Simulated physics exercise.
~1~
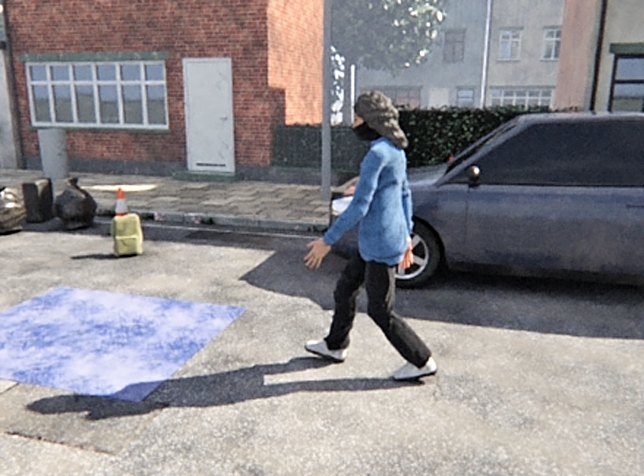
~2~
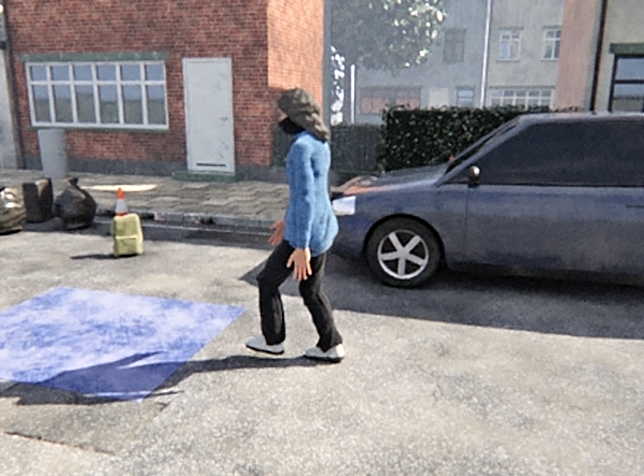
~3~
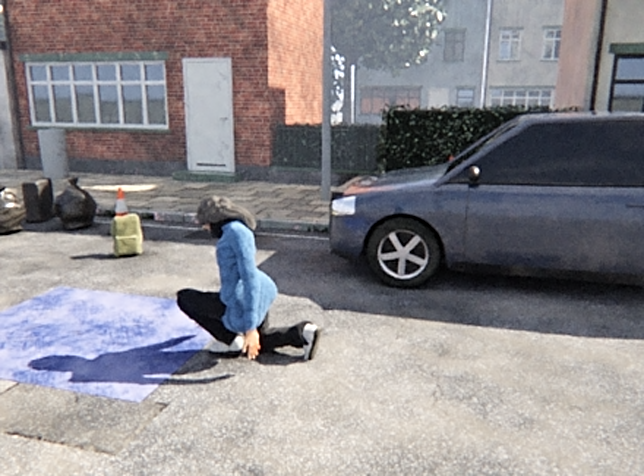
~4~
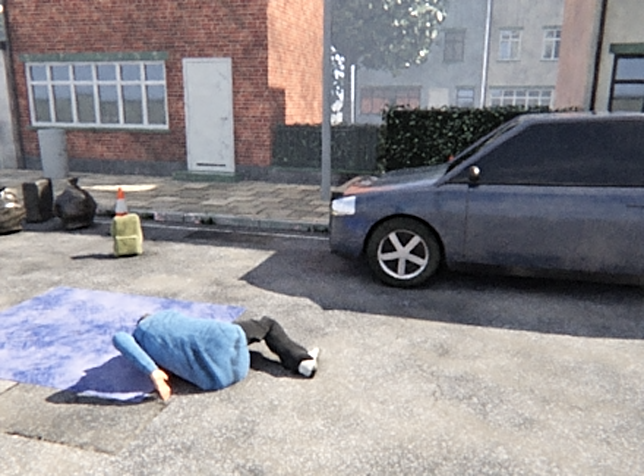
A person in a blue top, black trousers, white shoes and a dark cap walks leftward across a sunlit grey street toward a blue mat lying on the ground at left. The fixed, slightly raised view takes in a dark blue car parked at right, a brick building with a white door behind, and a yellowish bag, a small cone and dark sacks at left. Nearing the mat, the walker suddenly folds at the knees and sinks low. The body then topples forward and lies crumpled, head over the mat's near edge, hips stopping short of it.
